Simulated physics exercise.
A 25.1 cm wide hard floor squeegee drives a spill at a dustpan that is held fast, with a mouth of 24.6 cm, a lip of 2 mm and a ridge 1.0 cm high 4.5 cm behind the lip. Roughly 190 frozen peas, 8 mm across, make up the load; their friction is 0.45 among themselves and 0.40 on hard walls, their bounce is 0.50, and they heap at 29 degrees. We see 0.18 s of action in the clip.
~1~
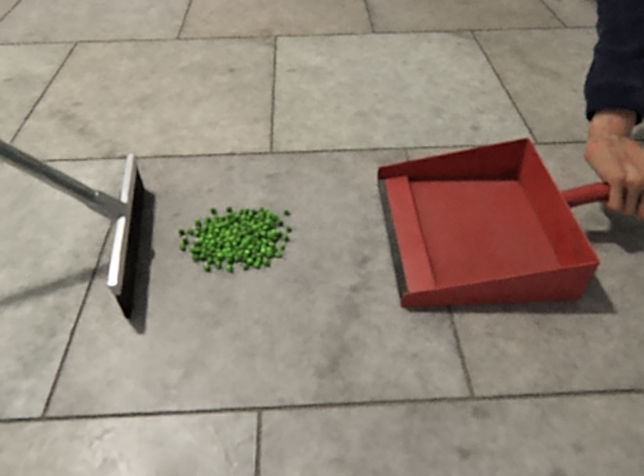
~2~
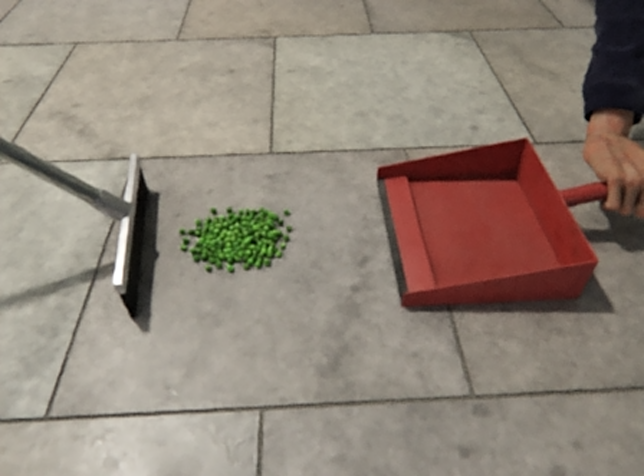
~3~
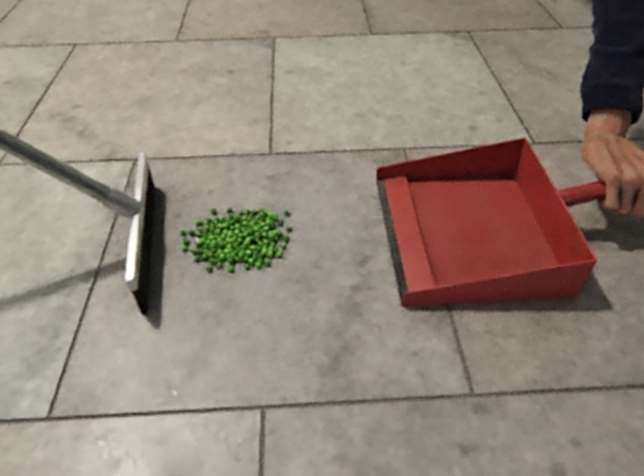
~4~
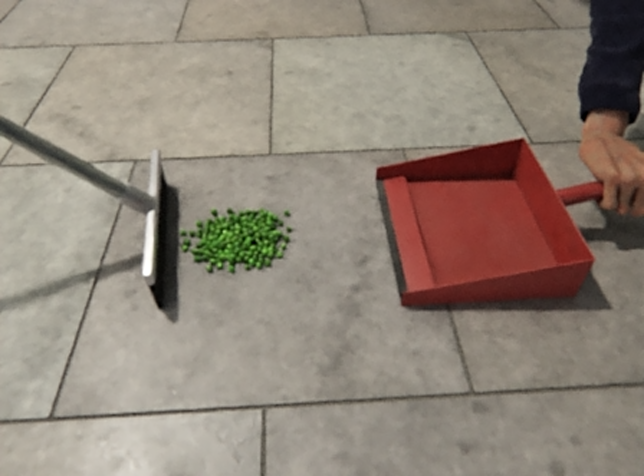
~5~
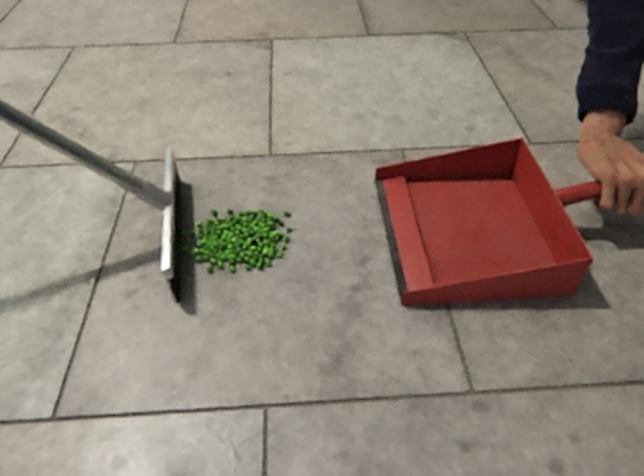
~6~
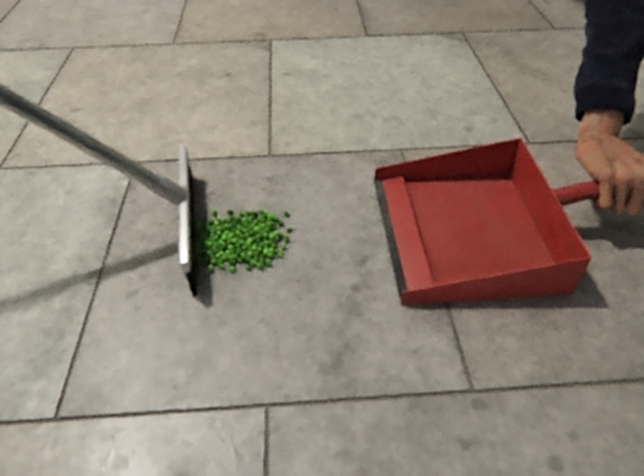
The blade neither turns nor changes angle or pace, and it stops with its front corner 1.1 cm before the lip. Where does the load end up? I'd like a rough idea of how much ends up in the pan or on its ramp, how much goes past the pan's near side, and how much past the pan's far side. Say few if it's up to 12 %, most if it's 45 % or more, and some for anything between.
Here is my call: In the pan or on its ramp some, past the pan's near side few, past the pan's far side some.
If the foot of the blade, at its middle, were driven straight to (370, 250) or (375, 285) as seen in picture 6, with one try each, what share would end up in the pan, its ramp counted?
The two tries give roughly 25 and 10 %.
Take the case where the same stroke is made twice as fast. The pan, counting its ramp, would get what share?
Then around 35 per cent.
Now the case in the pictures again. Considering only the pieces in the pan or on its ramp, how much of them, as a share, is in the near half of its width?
Estimate: Close to 0 %.
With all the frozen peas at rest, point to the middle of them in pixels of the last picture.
Estimated resting centre: Around (380, 201).
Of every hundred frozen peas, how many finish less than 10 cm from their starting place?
0 %.
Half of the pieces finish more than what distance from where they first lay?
22 cm or so.
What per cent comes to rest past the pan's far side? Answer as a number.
Roughly 25 in a hundred come to rest there.
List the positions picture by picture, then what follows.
Blade from (115, 289) to (133, 162), moved 0.0 cm, 0 of the pieces shifted so far; middle of the pieces at (240, 235); pan at (480, 232), in the first picture.
Blade from (121, 288) to (136, 162), moved 0.4 cm, 0 of the pieces shifted so far; middle of the pieces at (241, 235), in the second picture.
Blade from (132, 285) to (144, 160), moved 1.6 cm, 0 of the pieces shifted so far; middle of the pieces at (241, 236), in the third picture.
Blade from (150, 279) to (157, 157), moved 3.5 cm, 0 of the pieces shifted so far; middle of the pieces at (242, 236), in the fourth picture.
Blade from (168, 273) to (171, 154), moved 5.6 cm, 0 of the pieces shifted so far; middle of the pieces at (242, 237), in the fifth picture.
Blade from (186, 267) to (184, 151), moved 7.7 cm, 5 of the pieces shifted so far; middle of the pieces at (243, 237); pan at (475, 230), in the sixth picture.
Then, 0.25 s after the last picture, middle of the blade 15 cm from the lip; 0 % over the lip, far side 5 %, near side 0 %.
Then, 0.40 s after the last picture, middle of the blade 7 cm from the lip; 0 % over the lip, far side 15 %, near side 0 %.
Then, 0.69 s after the last picture, middle of the blade 3 cm from the lip; 25 % over the lip, far side 25 %, near side 5 %.
In the end, pan 25 %, near side 5 %, far side 25 %, in front of the lip or behind the blade 50 %.
